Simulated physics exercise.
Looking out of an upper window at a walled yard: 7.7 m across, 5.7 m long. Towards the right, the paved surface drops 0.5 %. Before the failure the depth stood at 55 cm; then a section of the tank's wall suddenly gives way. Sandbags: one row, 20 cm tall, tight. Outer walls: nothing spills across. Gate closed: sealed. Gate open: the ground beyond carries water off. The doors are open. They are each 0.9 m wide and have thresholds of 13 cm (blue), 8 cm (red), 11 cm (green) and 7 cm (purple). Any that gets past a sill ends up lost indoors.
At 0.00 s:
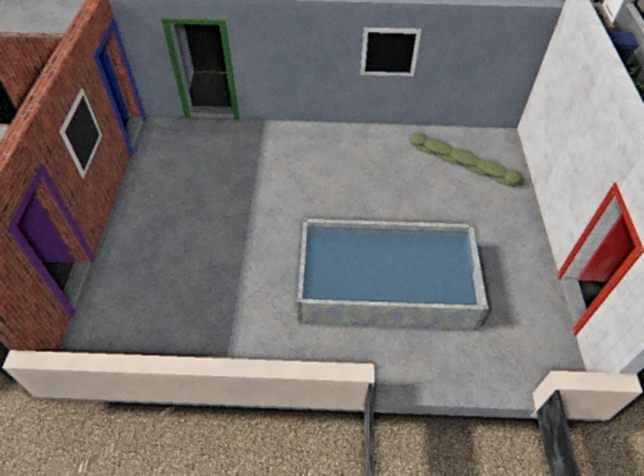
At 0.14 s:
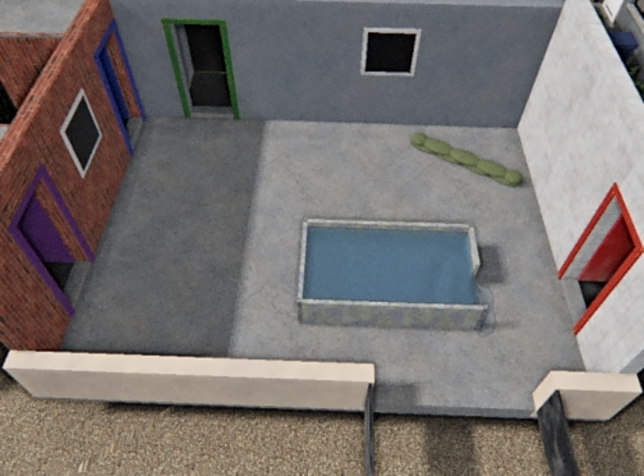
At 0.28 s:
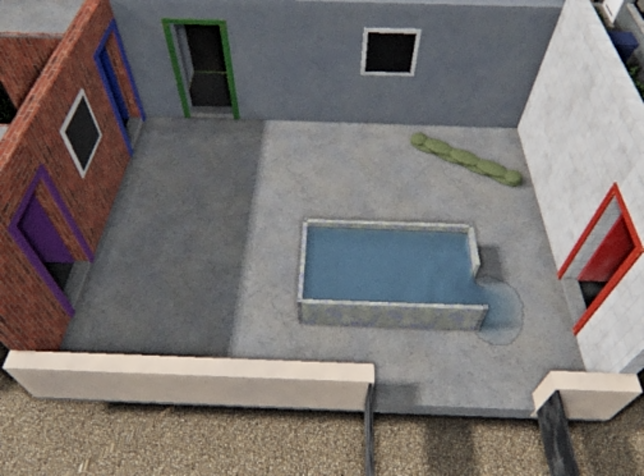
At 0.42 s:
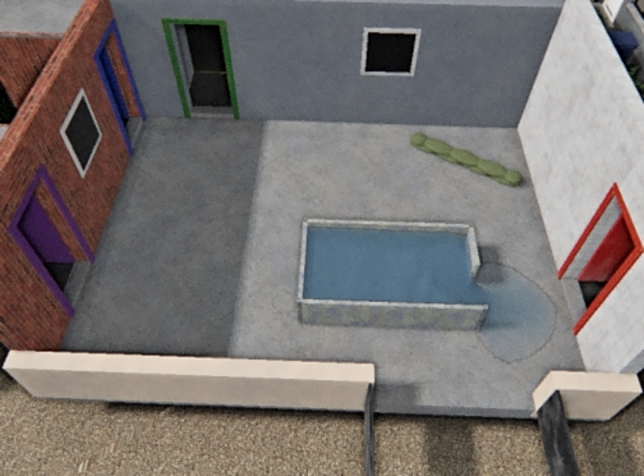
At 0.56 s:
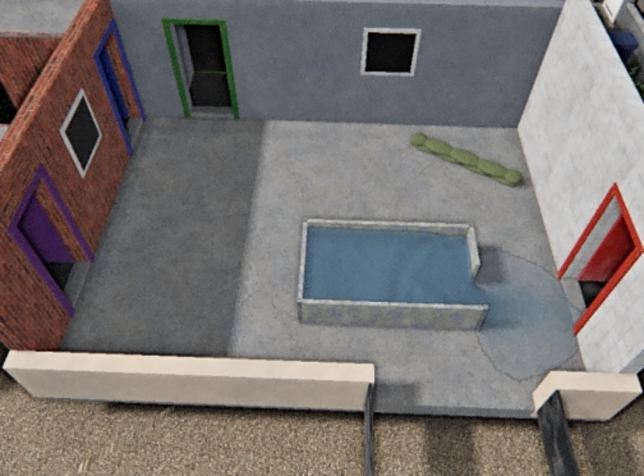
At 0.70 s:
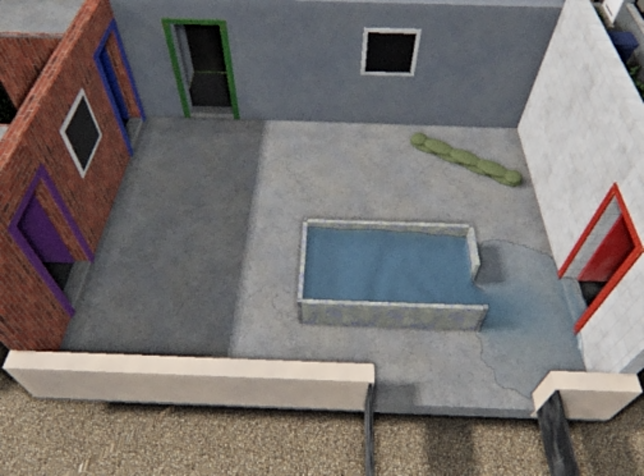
In this clip, a raised rectangular tank of water stands in a walled yard, then an opening appears at its right end and water pours out, spreading across the grey paving towards the red-framed doorway and the front wall.
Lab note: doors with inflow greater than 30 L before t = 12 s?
At the end, the blue door never breaches the limit; the red door breaches the limit; the green door never breaches the limit; the purple door never breaches the limit.
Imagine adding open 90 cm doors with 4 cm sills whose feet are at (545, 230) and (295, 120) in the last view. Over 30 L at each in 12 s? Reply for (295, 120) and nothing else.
Well, for that spot the inflow stays beneath the mark.
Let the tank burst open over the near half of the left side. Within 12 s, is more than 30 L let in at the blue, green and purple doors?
Log - blue: Threshold not reached, green: Threshold not reached, purple: Threshold topped.
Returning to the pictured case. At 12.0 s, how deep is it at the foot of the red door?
The depth there is near 8.5 cm.
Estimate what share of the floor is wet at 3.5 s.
Some 25 per cent of the floor is wet.
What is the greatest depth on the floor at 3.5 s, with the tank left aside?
It tops out at some 22 cm.
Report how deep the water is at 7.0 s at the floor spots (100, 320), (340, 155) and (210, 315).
Approximately 1, 2 and 1 centimetres, going through them in turn.
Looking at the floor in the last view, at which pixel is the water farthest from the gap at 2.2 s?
Near (521, 162).
After 1.4 s water covers 10 % of the floor and is deepest (34 cm) near (584, 395); blue door not reached, red door 7 cm at the sill, 69 L in, green door not reached, purple door not reached.
After 2.2 s water covers 10 % of the floor and is deepest (29 cm) near (569, 337); blue door not reached, red door 13 cm at the sill, 179 L in, green door not reached, purple door not reached.
After 3.5 s water covers 25 % of the floor and is deepest (22 cm) near (562, 359); blue door not reached, red door 21 cm at the sill, 323 L in, green door not reached, purple door not reached.
After 7.0 s water covers 45 % of the floor and is deepest (14 cm) near (569, 337); blue door not reached, red door 14 cm at the sill, 486 L in, green door not reached, purple door not reached.
After 12.0 s water covers 75 % of the floor and is deepest (9 cm) near (569, 337); blue door not reached, red door 9 cm at the sill, 532 L in, green door 2 cm at the sill, 0 L in, purple door 2 cm at the sill, 0 L in.
